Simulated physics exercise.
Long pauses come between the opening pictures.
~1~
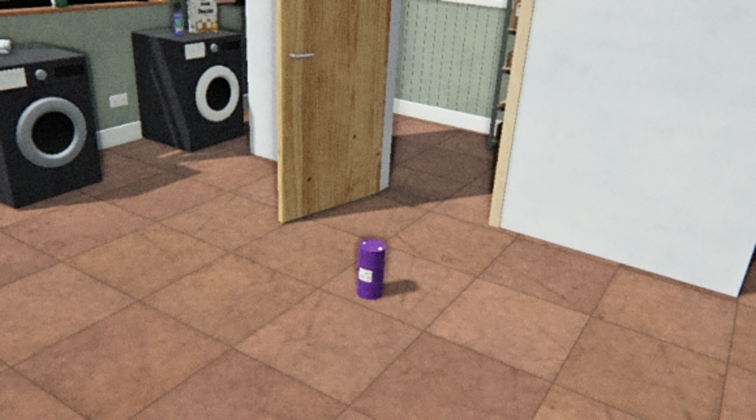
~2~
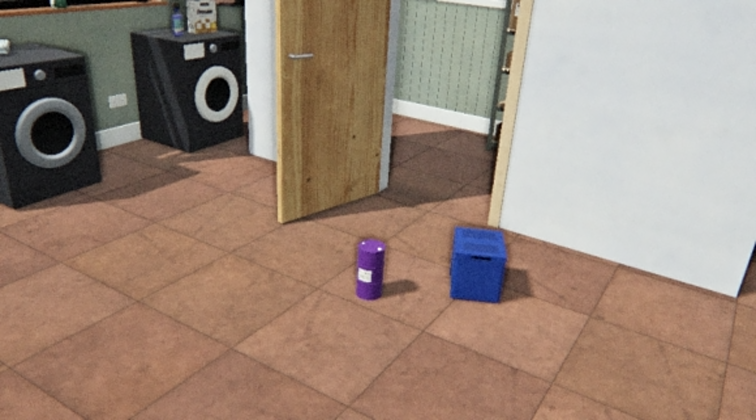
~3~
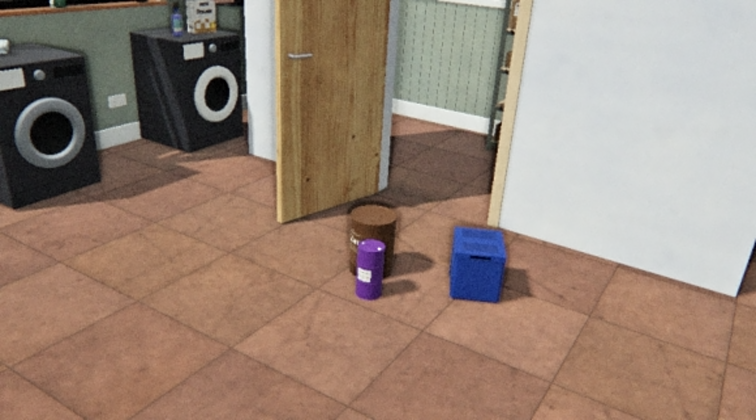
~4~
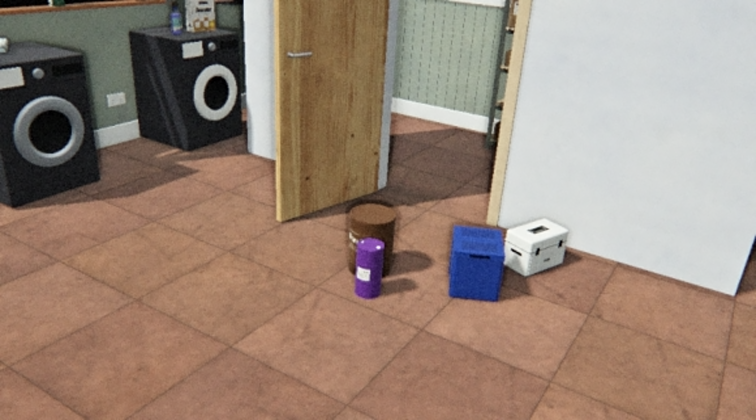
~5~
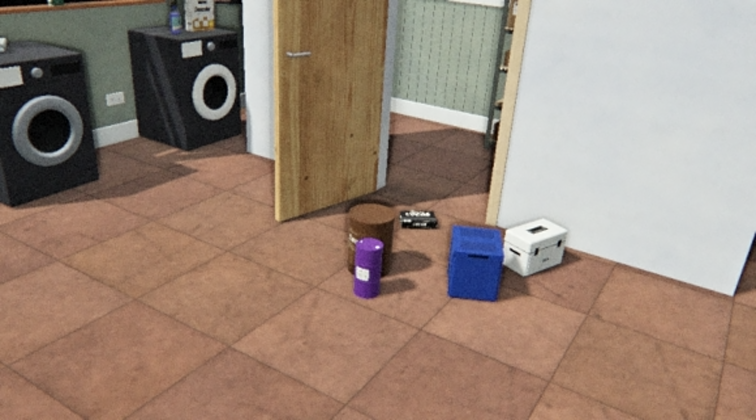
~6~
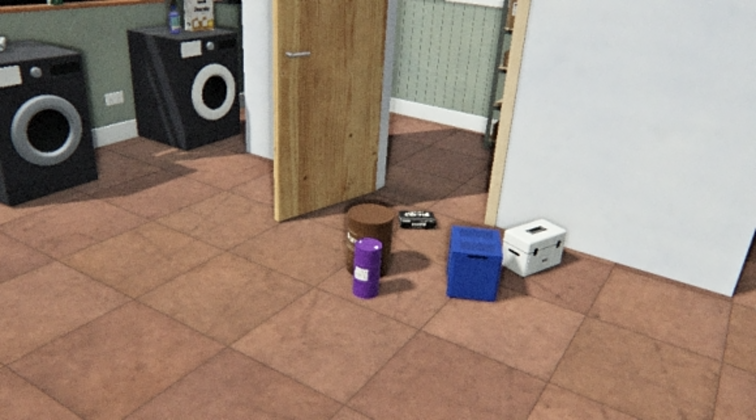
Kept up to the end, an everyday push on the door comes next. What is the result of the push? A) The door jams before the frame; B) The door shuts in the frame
The door shuts in the frame (B).
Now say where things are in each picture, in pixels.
The first frame shows door wide open and still.
The second frame shows door wide open and still; purple canister (370, 270).
The third frame shows door wide open and still; blue tote (476, 265).
The fourth frame shows door wide open and still; brown pail (372, 241); purple canister (369, 269).
The fifth frame shows door wide open and still; white toolbox (534, 247); blue tote (474, 264).
The sixth frame shows door wide open and still; black packet (417, 220); brown pail (370, 241).
Then, 1.00 s on from there, open by 75°.
Then, 1.70 s on from there, open by 38°; black packet shifted a little near (424, 219).
Then, 2.00 s on from there, open by 23°; black packet shifted about its own width near (441, 214).
Then, 2.30 s on from there, open by 7°; black packet shifted about its own width near (454, 207).
In the end, open by 0°; moved from the start, black packet; the other 4 unmoved. At the end, from the last picture's camera, black packet near (460, 202).
